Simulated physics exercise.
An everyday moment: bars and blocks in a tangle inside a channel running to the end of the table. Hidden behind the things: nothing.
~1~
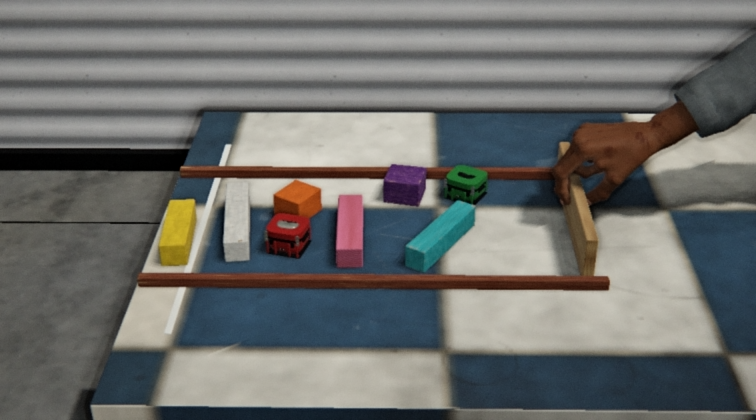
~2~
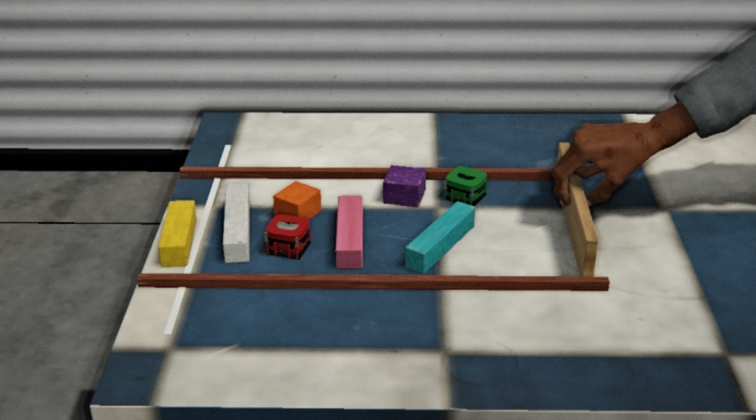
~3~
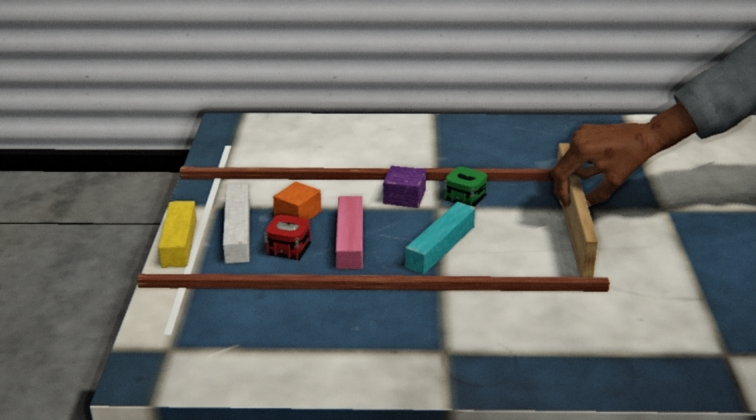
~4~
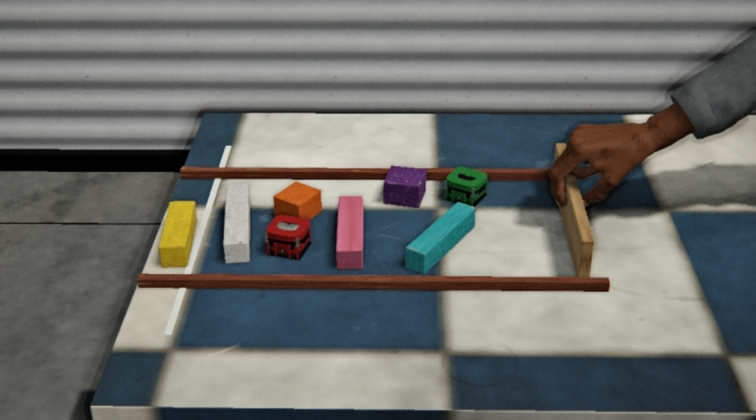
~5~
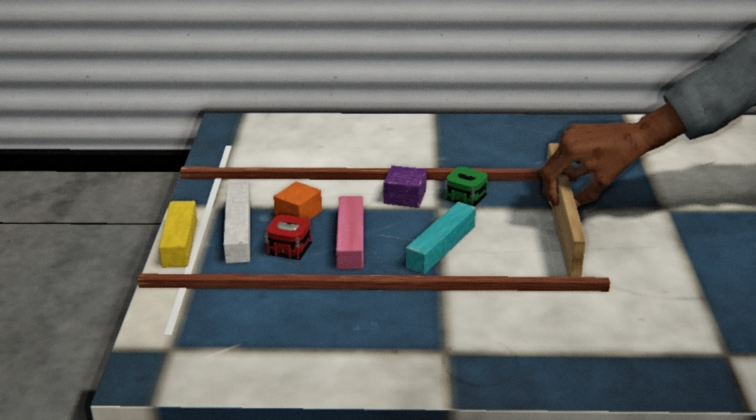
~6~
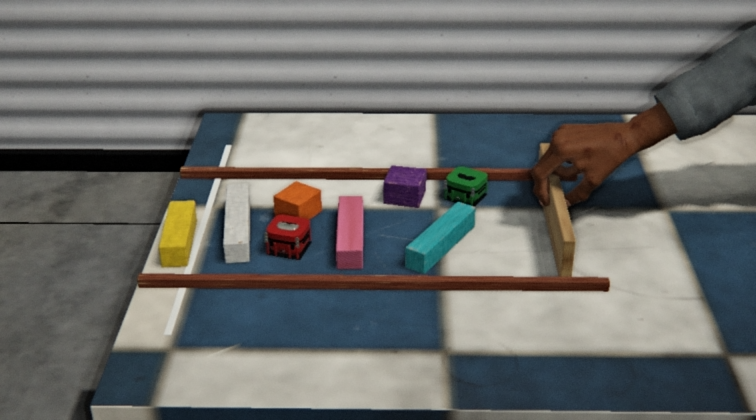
A hand slides a wooden board slightly left between two rails toward scattered colourful blocks.
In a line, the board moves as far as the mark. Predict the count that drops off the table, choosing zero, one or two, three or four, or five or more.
The count that drops off is five or more.
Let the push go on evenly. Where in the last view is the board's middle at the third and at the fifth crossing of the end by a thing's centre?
The first one at (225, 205), the next at (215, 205).
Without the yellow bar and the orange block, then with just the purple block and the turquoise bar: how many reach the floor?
Taking the two tries in turn, it comes to 3 and 2.
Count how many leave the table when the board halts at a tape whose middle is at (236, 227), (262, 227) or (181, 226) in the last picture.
Down on the floor: 2, 1 and 6.
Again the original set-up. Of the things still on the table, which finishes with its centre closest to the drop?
The pink stick finishes closest.
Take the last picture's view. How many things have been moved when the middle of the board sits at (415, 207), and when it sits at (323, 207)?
At the first spot 3, then 7.
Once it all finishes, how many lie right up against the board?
2.
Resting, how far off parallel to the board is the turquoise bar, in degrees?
It measures close to 0 degrees.
Early on, none off yet; yellow bar at rest near (179, 233); white bar at rest near (237, 221); red case at rest near (289, 237).
A while later, none off yet; yellow bar at rest near (179, 233); white bar travelled a little near (224, 221); red case travelled about its own width near (248, 238).
Finally, the number that fall off is five or more; lost, purple block, orange block, red case, white bar and yellow bar.
